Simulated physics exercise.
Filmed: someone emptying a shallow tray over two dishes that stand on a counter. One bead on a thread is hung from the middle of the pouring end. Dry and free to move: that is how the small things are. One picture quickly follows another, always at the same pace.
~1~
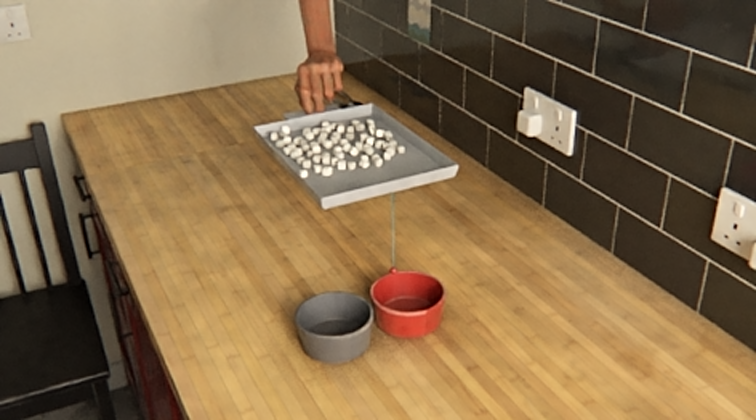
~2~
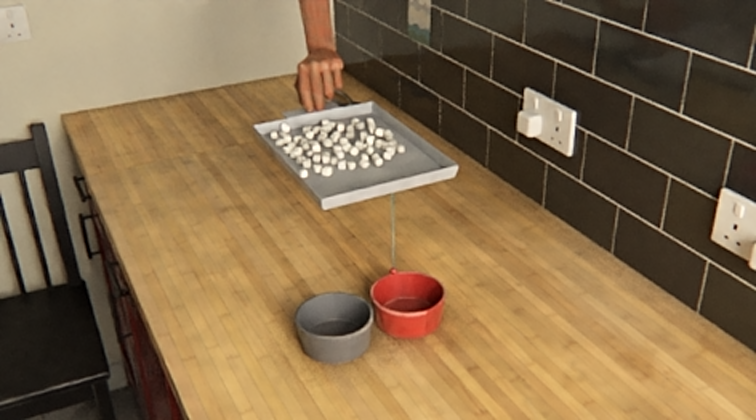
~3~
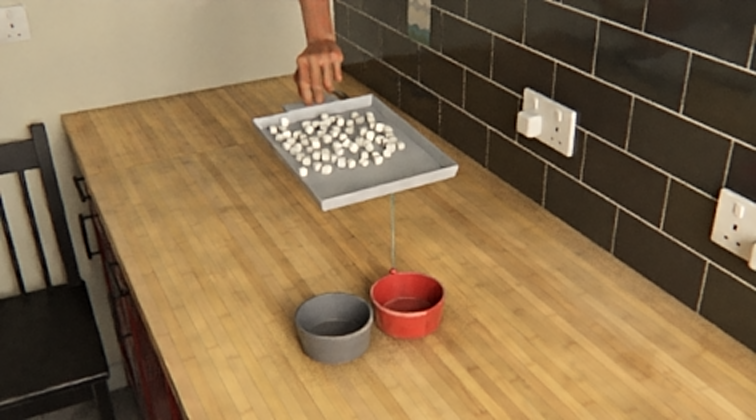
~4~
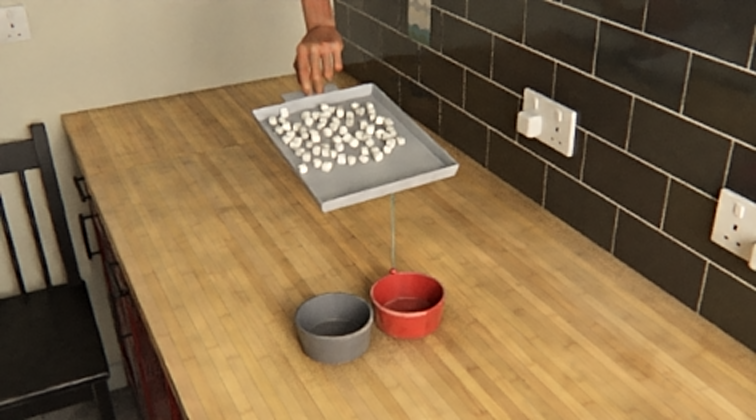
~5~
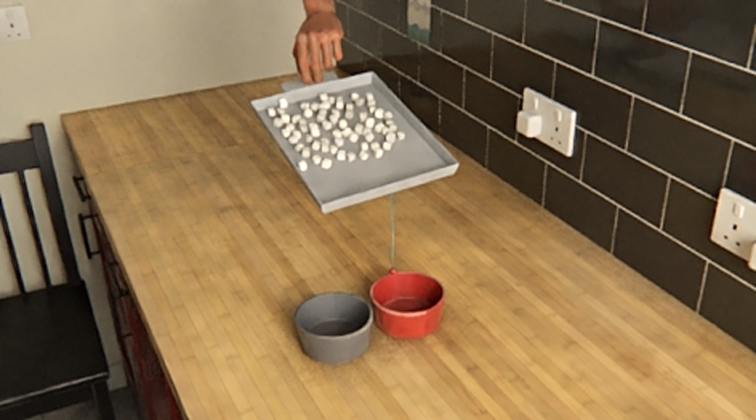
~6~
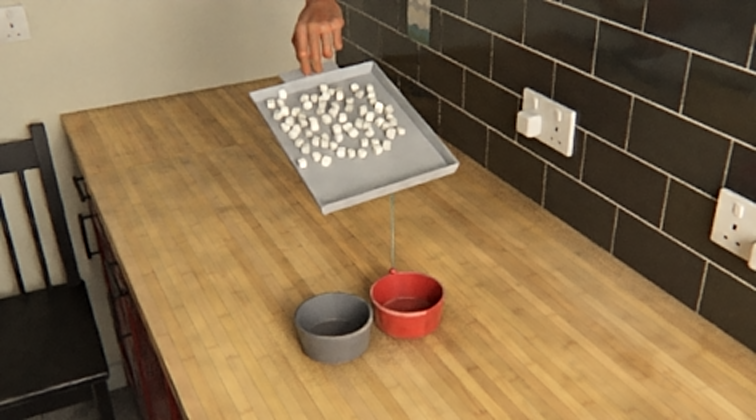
A hand gradually raising the back of a grey tray of small white pieces above grey and red dishes on a wooden counter.
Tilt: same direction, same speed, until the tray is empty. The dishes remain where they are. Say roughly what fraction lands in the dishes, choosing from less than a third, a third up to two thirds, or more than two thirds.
Highest range.
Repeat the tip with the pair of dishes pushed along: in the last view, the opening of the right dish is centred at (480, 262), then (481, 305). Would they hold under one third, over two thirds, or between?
The first try: Below one third. The second: Below one third.
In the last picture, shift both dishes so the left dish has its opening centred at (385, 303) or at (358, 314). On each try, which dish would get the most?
Trial 1: The one on the left side. Trial 2: The one on the left side.
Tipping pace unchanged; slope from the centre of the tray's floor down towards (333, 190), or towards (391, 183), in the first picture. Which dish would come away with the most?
The first tilt favours the left-side dish and the second favours the right-side dish.
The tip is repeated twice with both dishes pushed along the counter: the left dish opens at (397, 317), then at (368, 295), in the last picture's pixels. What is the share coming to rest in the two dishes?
Roughly 40% the first time and 40% the second time.
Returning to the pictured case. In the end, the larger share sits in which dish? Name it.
Fuller at the end: The leftward dish.
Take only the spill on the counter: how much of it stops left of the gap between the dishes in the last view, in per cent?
Close to 20 %.
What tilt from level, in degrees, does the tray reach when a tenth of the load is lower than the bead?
It is at around 70 degrees by then.
Shortly afterwards, tray tipped steeply; the bulk on the tray; near a quarter in the air.
Next, tray tipped past a quarter turn; near half on the tray; near a quarter in the left dish; a little in the right dish; a little outside both; a little in the air.
Some moments later, tray tipped past a quarter turn; near two thirds in the left dish; near a quarter in the right dish; near a quarter outside both.
In the end, tray tipped past a quarter turn; near two thirds in the left dish; near a quarter in the right dish; near a quarter outside both.
